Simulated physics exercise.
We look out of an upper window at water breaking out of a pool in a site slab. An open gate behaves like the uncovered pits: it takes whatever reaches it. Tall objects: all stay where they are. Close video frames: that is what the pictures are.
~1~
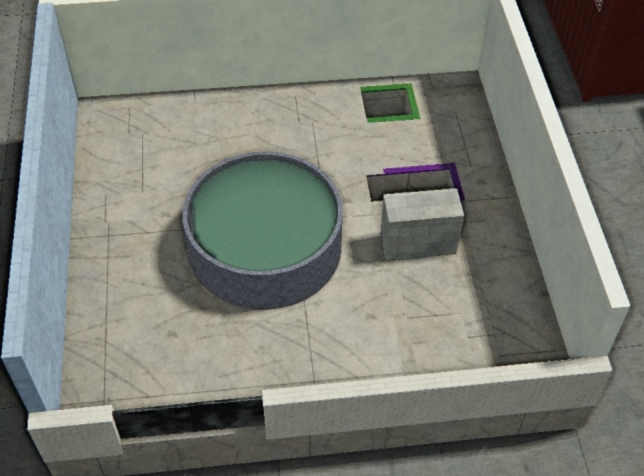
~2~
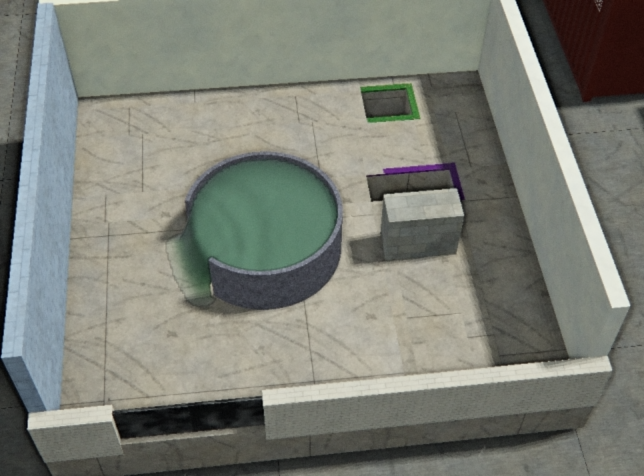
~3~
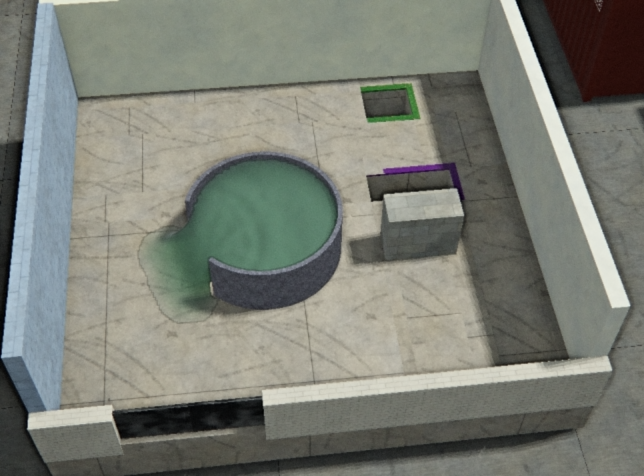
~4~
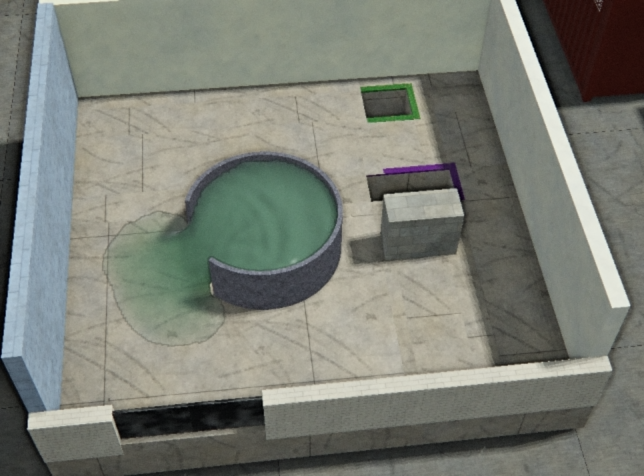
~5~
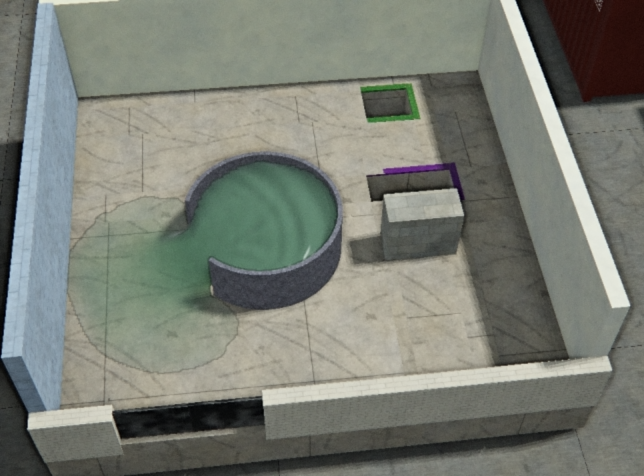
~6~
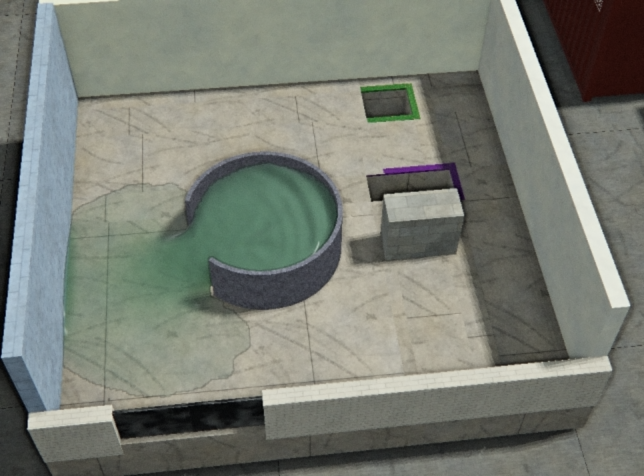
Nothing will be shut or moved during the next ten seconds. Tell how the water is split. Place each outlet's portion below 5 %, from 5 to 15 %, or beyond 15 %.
Once it settles, the gate collects below 5 %, the green pit collects from 5 to 15 %, the purple pit collects from 5 to 15 %.
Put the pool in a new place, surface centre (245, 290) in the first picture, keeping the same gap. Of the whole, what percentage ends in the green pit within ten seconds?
I'd put the green pit at 15 per cent of the whole.
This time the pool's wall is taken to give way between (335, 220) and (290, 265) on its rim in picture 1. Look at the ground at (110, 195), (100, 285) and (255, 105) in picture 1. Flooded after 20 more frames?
The first would be still unwetted, the second still unwetted and the third still unwetted.
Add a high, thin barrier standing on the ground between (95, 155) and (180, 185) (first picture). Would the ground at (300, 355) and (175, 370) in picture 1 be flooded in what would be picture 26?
In the listed order, the first spot is swamped and the second is swamped.
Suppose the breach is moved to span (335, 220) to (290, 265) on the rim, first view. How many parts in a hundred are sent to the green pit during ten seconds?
Roughly 20 per cent goes to the green pit.
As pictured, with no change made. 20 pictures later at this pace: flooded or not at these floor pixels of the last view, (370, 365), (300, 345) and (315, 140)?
Soaked, soaked, spared.
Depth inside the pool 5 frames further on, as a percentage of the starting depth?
About 64 %.
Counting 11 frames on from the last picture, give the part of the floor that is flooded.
25 %.
A moment on, water covers 20 % of the floor; the gate 0 %, the green pit 0 %, the purple pit 0 %.
Next, water covers 25 % of the floor; the gate 0 %, the green pit 0 %, the purple pit 0 %.
Then, water covers 55 % of the floor; the gate 0 %, the green pit 0 %, the purple pit 0 %.
Later, water covers 90 % of the floor; the gate 0 %, the green pit 2 %, the purple pit 0 %.
In the end, water covers 100 % of the floor; the gate 0 %, the green pit 9 %, the purple pit 7 %.
